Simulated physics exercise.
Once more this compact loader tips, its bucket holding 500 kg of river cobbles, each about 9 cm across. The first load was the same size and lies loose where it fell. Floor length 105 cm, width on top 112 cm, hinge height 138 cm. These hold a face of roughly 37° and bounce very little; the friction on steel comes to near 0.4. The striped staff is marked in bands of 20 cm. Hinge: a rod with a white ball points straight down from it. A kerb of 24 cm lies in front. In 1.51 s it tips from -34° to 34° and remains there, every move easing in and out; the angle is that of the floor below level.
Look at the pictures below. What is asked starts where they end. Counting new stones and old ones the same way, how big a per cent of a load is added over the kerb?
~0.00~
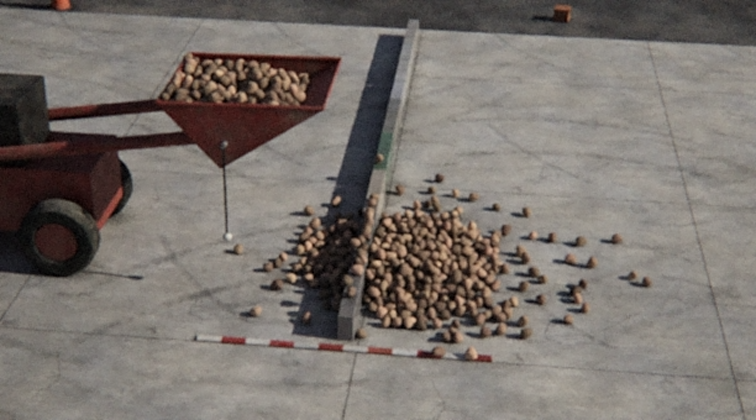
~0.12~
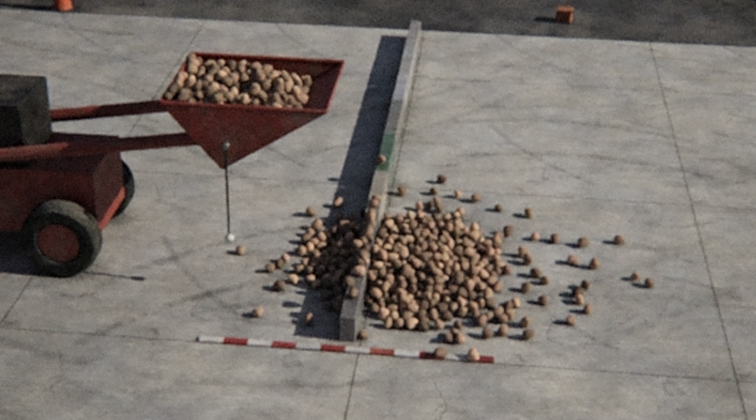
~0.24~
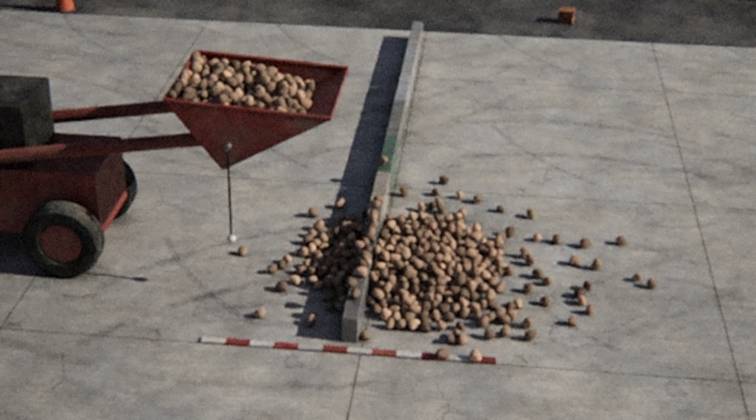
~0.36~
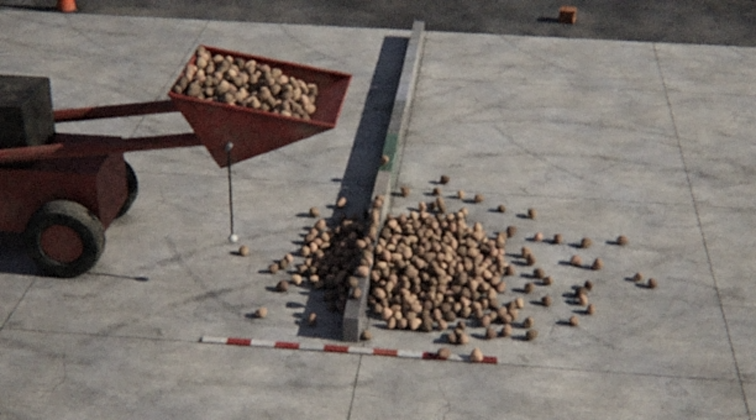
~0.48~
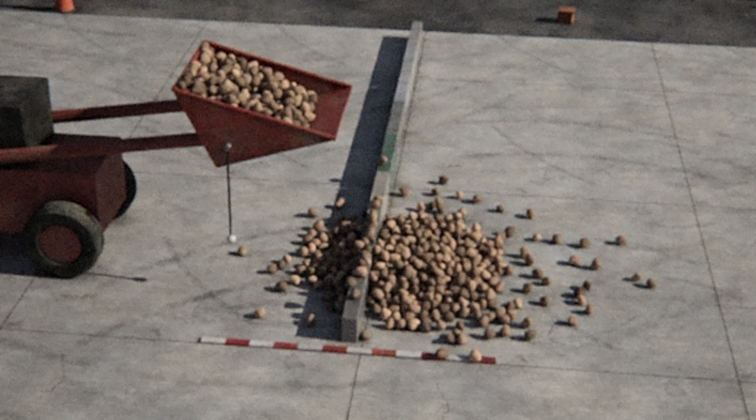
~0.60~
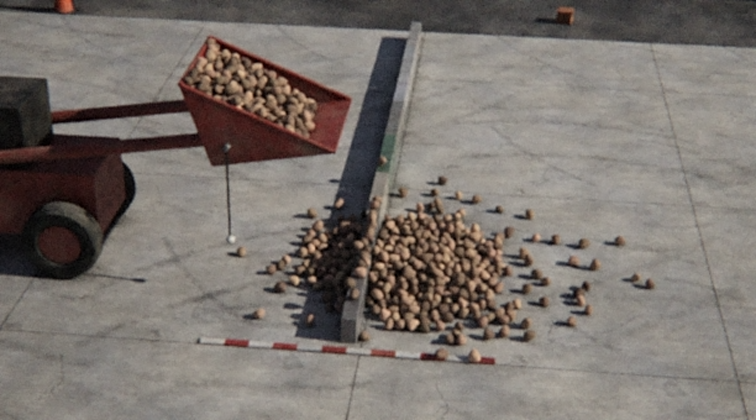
41 per cent, roughly.
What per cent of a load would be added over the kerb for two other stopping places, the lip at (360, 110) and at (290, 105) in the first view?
First place about 95 %, second about 10 %.
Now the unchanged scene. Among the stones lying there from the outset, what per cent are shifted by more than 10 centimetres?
I'd put it at about 5 per cent.
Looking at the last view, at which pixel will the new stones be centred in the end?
Roughly at pixel (354, 249).
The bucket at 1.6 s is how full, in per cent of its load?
About 60 percent.
After 1.1 s the floor is at 23°; in per cent of one load, 100 in the bucket, 21 on this side of the kerb, 80 over the kerb; the foremost stones are at (605, 275).
After 1.6 s the floor is at 34°; in per cent of one load, 58 in the bucket, 62 on this side of the kerb, 81 over the kerb; the foremost stones are at (605, 275).
After 2.0 s the floor is at 34°; in per cent of one load, 22 in the bucket, 78 on this side of the kerb, 101 over the kerb; the foremost stones are at (605, 275).
After 4.7 s the floor is at 34°; in per cent of one load, 0 in the bucket, 79 on this side of the kerb, 121 over the kerb; the foremost stones are at (605, 275). Net gain over the kerb, 41.
